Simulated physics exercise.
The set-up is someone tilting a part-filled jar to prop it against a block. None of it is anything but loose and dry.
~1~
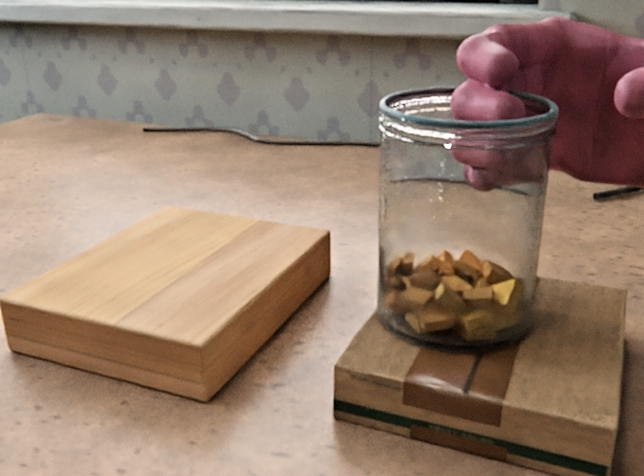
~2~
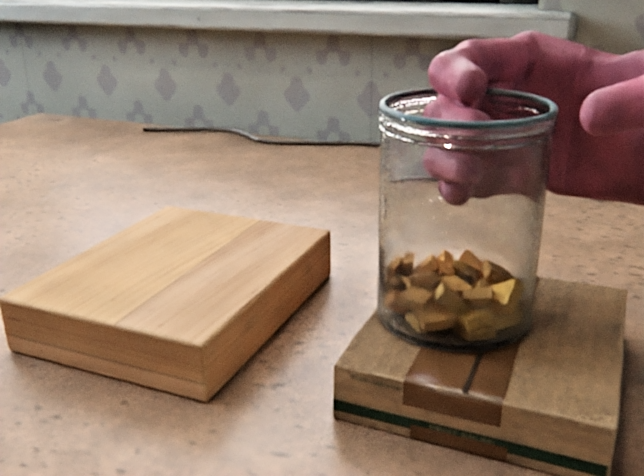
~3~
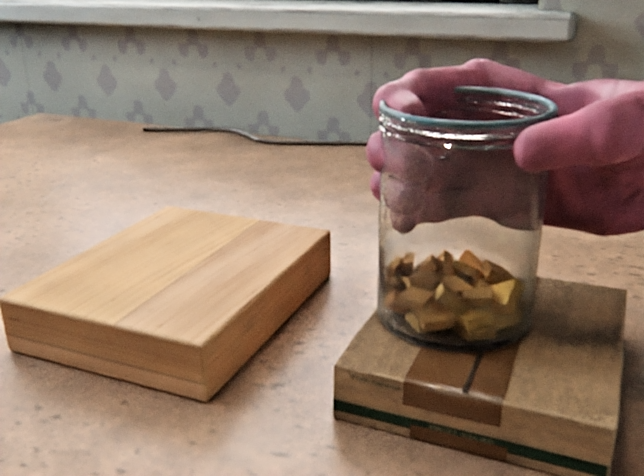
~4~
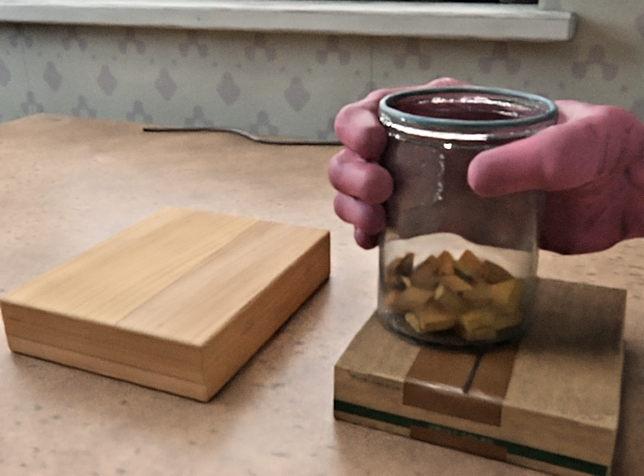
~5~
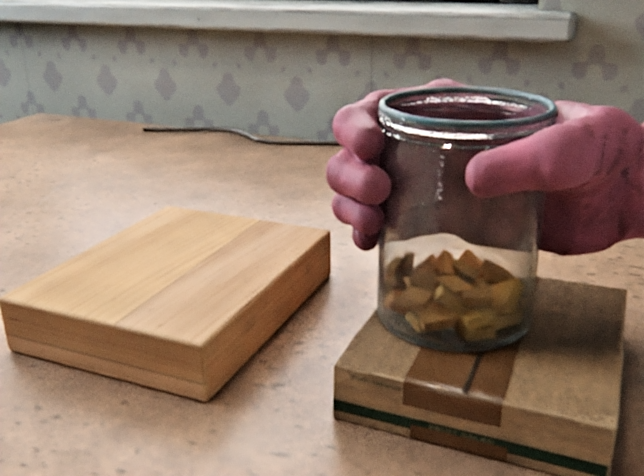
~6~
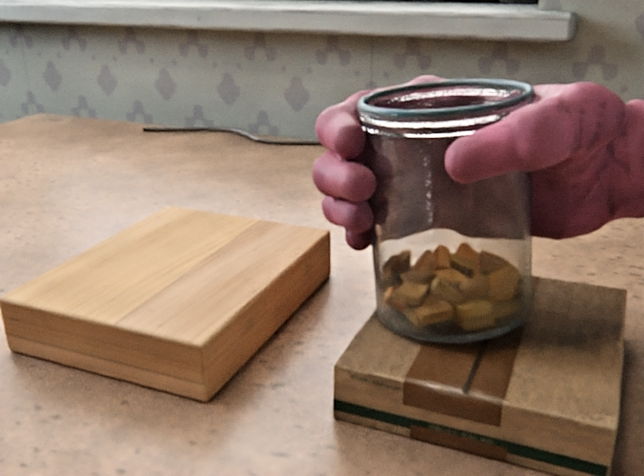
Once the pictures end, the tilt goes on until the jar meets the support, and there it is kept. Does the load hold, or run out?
So the filling holds in place.
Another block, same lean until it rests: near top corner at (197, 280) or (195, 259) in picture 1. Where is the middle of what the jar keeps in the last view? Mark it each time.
Around (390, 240) in the first case, around (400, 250) in the second.
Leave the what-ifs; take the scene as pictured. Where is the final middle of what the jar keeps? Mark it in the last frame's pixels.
Approximately (346, 258).
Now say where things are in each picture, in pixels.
In the first frame, jar at (459, 214), a quarter full of cereal squares; block at (183, 285), its top about level with the jar's foot.
In the second frame, jar at (459, 214), upright; rim at (388, 100); top of the contents at (422, 278).
In the third frame, jar at (459, 214), upright; rim at (388, 100); block at (183, 285).
In the fourth frame, jar at (459, 214), upright; rim at (388, 100); top of the contents at (422, 278).
In the fifth frame, jar at (459, 213), upright; rim at (388, 100); block at (183, 285).
In the sixth frame, jar at (449, 205), leaning 6°; rim at (367, 99); block at (183, 285), its top about level with the jar's foot.
Then, 0.56 s past the last view, the jar leans 48°; everything is still inside.
Then, 1.05 s past the last view, the jar leans 84°; everything is still inside.
Then, 1.46 s past the last view, the jar rests on the block at 87°; everything is still inside.
Finally, the jar rests on the block at 87°; everything is still inside.
